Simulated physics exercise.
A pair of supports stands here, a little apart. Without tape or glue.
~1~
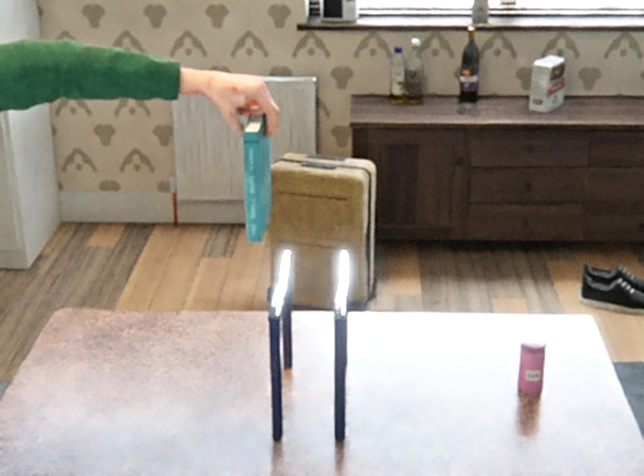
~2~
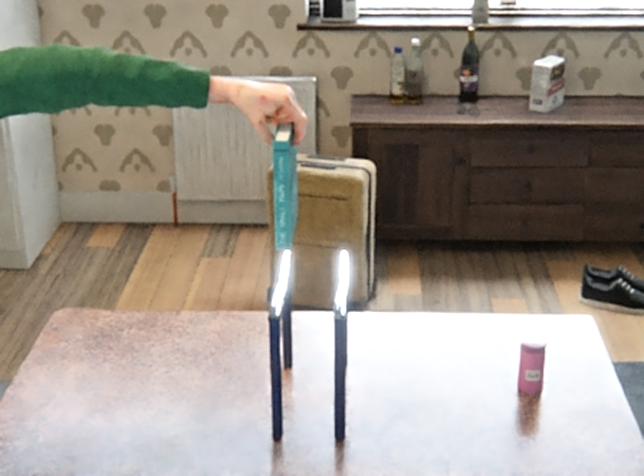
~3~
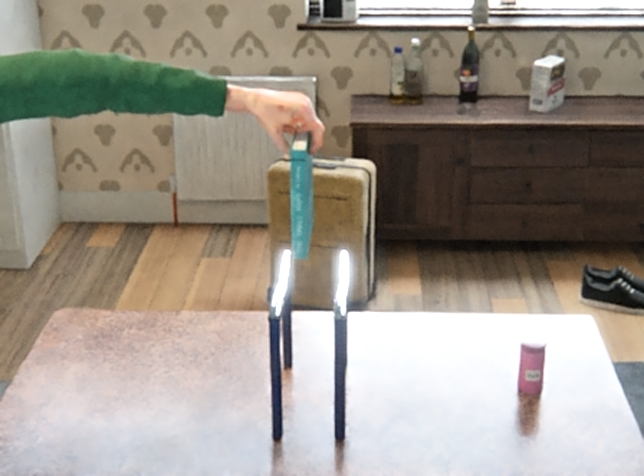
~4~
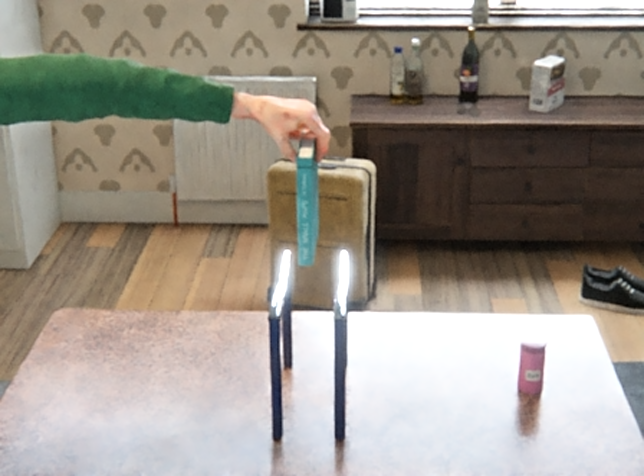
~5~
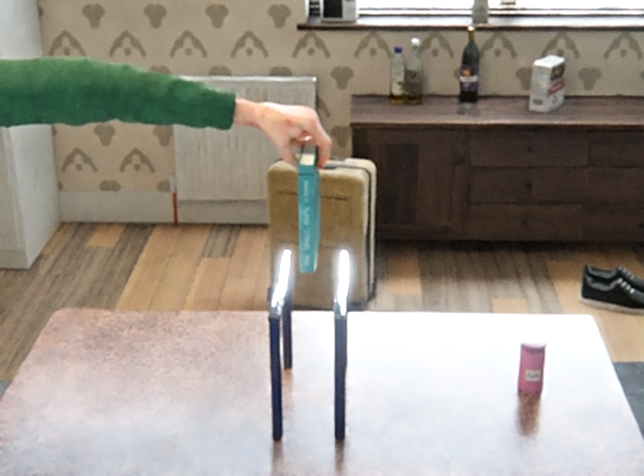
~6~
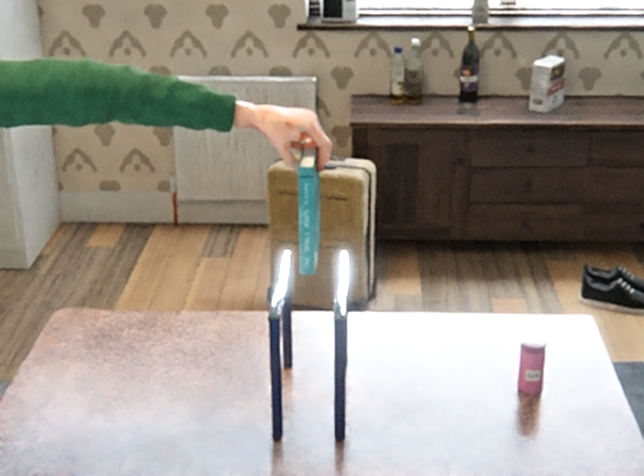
A hand in a green sleeve reaches in from the left, holding a thin turquoise book upright above a shiny table, seen from slightly above in a room with patterned wallpaper. Dark supports stand apart below it, a pink shaker sits to the right, and a tan suitcase, wooden sideboard and black shoes are behind. The hand carries the book rightward, lowers it slightly over the gap, then holds it still.
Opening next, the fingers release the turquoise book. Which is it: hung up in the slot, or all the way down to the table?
Chances are it will go through.
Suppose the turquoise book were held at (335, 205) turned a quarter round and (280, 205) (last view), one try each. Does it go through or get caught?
The first time it does not get through, and the second time it makes it through.
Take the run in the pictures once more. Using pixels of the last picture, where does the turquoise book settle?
In the last picture, near pixel (312, 354).
Then, 0.20 s after the last picture, turquoise book slid a little near (310, 255).
Then, 0.30 s after the last picture, turquoise book slid well along near (312, 346).
Then, 0.50 s after the last picture, turquoise book slid well along near (312, 353).
At rest, moved from the start, turquoise book; pink shaker in place. Seen from the same camera at the end, turquoise book near (312, 354). The book goes down the gap.
